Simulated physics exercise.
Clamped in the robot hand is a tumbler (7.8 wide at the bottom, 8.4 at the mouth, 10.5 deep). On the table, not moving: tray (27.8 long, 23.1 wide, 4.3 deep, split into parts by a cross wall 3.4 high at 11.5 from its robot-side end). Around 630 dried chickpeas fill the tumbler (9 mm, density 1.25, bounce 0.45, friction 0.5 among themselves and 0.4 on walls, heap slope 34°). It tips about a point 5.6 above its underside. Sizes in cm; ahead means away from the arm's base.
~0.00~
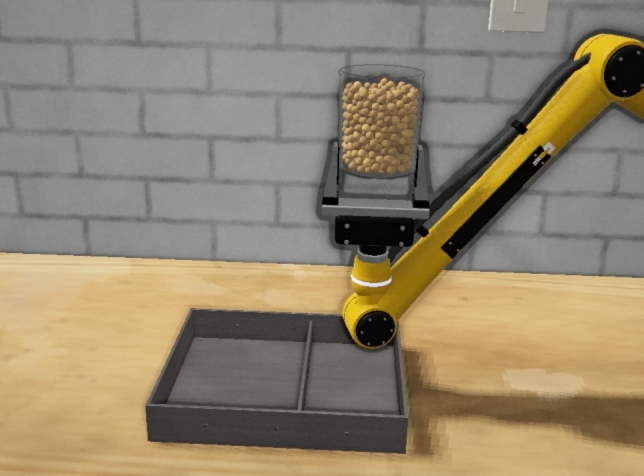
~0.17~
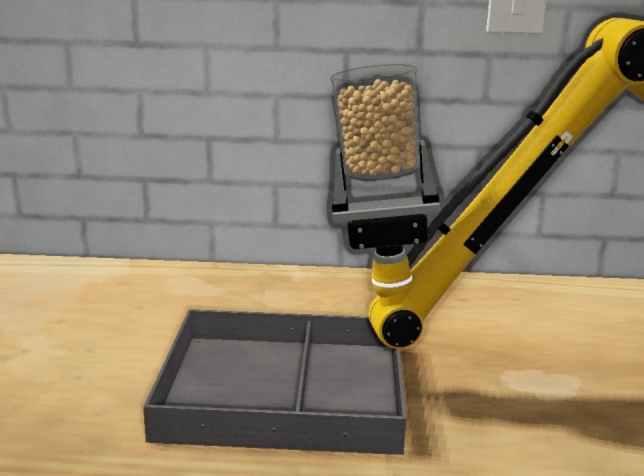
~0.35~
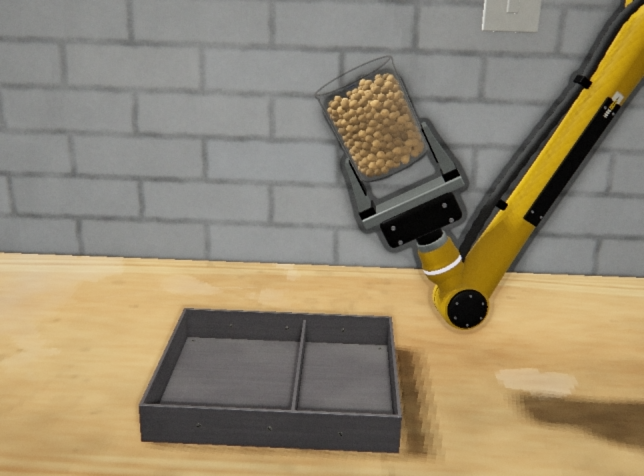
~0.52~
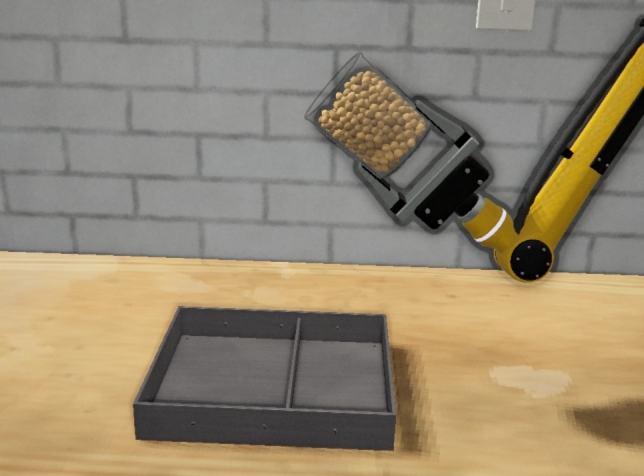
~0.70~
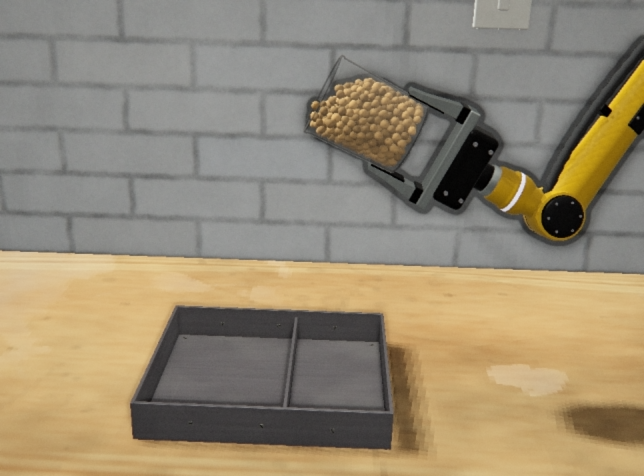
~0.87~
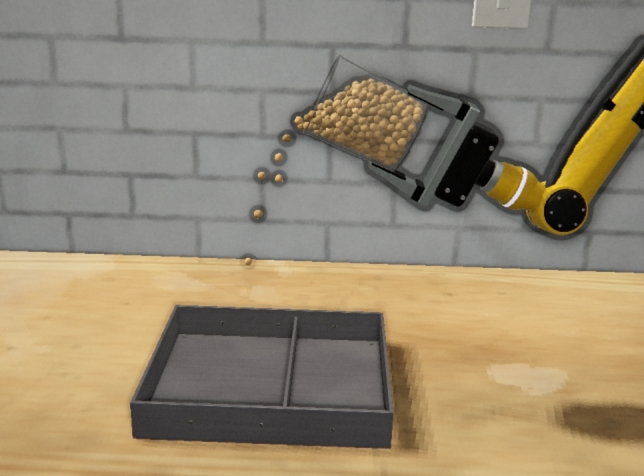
The footage shows a yellow robot arm holding a clear tumbler of dried chickpeas above a divided grey tray, drawing back to the right while tilting the tumbler leftward, until a few chickpeas drop from its rim.
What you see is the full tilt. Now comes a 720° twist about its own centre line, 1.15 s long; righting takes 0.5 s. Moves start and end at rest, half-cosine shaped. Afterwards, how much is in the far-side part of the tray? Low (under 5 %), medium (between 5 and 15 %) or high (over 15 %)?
Share in the far-side part of the tray: Medium (between 5 and 15 %).
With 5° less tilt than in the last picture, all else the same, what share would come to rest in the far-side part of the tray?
Then about 5 per cent.
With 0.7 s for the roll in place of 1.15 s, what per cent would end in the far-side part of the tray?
It would be near 5 per cent.
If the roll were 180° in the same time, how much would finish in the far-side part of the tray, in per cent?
Then about 5 per cent.
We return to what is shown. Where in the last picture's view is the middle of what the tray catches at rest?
Near (223, 386).
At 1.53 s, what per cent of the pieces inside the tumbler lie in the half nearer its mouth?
Some 45 per cent.
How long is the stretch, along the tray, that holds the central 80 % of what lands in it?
About 12 cm.
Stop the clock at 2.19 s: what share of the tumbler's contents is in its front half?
Roughly 55 per cent.
After 1.53 s, tipped 66°, highest piece 39 above the table; 596 in the tumbler, 22 in the far-side part, 12 in flight or on a rim.
After 2.19 s, tipped 49°, highest piece 37 above the table; 577 in the tumbler, 43 in the far-side part, 3 on the table or floor, 2 in the robot-side part, 5 in flight or on a rim.
After 2.72 s, upright, highest piece 39 above the table; 576 in the tumbler, 49 in the far-side part, 3 on the table or floor, 2 in the robot-side part.
After 3.42 s, upright, highest piece 39 above the table; 576 in the tumbler, 49 in the far-side part, 3 on the table or floor, 2 in the robot-side part.
At rest, 576 in the tumbler, 49 in the far-side part, 3 on the table or floor, 2 in the robot-side part. That is 8 % in the far-side part of the tray.
